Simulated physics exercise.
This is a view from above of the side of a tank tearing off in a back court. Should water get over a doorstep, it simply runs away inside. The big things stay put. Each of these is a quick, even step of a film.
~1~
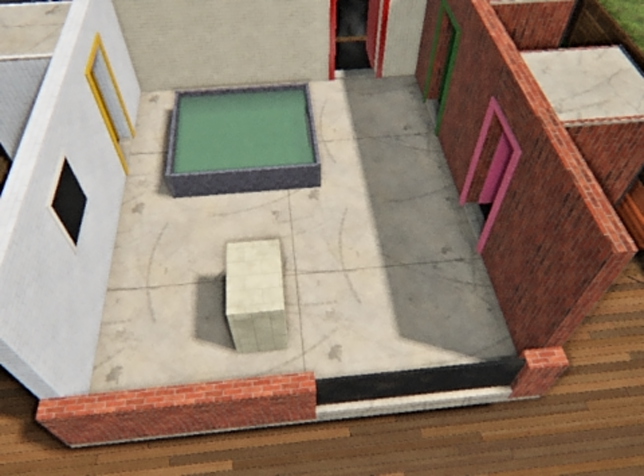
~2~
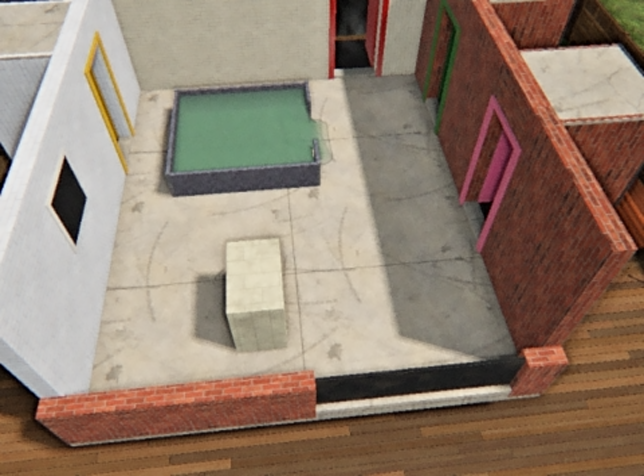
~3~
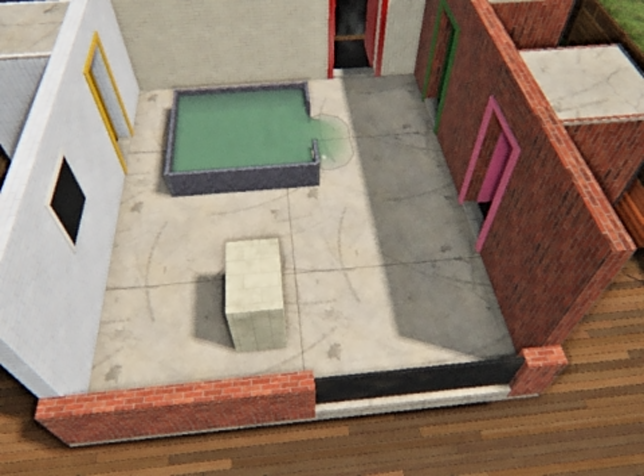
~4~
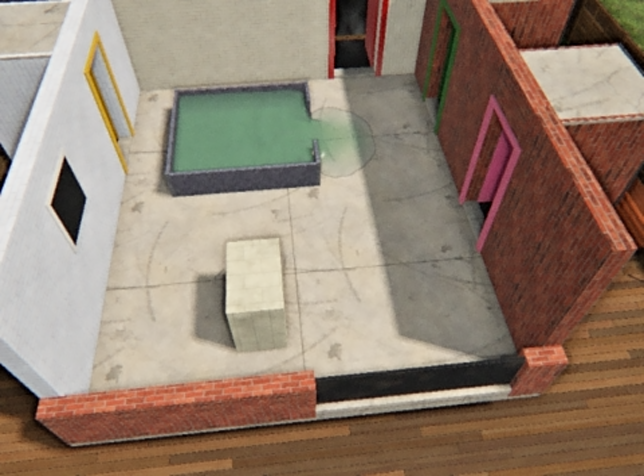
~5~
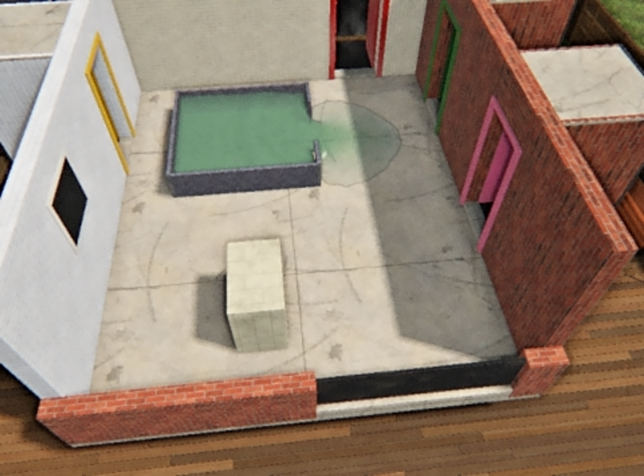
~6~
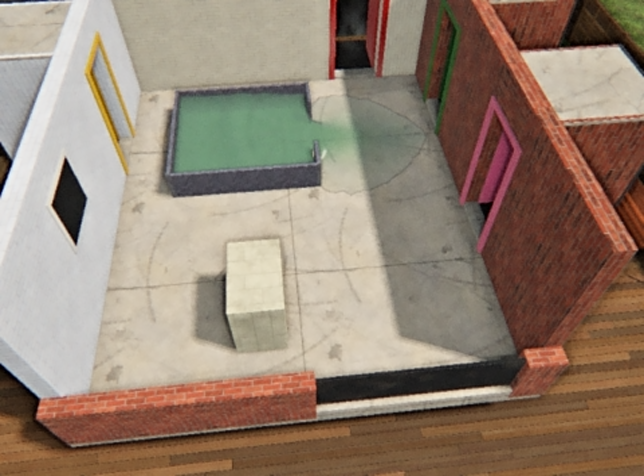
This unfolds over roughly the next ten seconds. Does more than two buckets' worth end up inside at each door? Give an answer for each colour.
Pink door: Two buckets at most; green door: Above two buckets; red door: Above two buckets; yellow door: Two buckets at most.
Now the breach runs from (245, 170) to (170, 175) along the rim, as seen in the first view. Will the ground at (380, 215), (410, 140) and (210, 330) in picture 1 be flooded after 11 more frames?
Taken in turn they're unwetted, unwetted and swamped.
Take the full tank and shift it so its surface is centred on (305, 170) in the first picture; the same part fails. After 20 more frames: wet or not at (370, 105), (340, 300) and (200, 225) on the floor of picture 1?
Log: Flood; no flood; no flood.
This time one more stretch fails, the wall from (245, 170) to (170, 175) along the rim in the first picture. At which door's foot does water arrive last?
It's the red door that comes last.
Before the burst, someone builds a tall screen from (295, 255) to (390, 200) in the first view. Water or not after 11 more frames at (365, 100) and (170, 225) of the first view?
Result, in order: Swamped / bone-dry.
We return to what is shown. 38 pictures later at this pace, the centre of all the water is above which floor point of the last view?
Centre of the water: Near (324, 165).
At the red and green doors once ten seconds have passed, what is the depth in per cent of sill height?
Readings, in sequence: 120 percent and 100 percent.
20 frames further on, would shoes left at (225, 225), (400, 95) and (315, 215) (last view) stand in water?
In turn, the points end up high and dry, soaked and high and dry.
A moment on, water covers 20 % of the floor; the pink door not reached, the green door under two buckets in, the red door not reached, the yellow door not reached.
Next, water covers 25 % of the floor; the pink door wet at the sill, nothing in, the green door over two buckets in, the red door wet at the sill, nothing in, the yellow door not reached.
Then, water covers 35 % of the floor; the pink door wet at the sill, nothing in, the green door far over two buckets in, the red door under two buckets in, the yellow door not reached.
Later, water covers 60 % of the floor; the pink door under two buckets in, the green door far over two buckets in, the red door over two buckets in, the yellow door not reached.
In the end, water covers 90 % of the floor; the pink door under two buckets in, the green door far over two buckets in, the red door over two buckets in, the yellow door wet at the sill, nothing in.
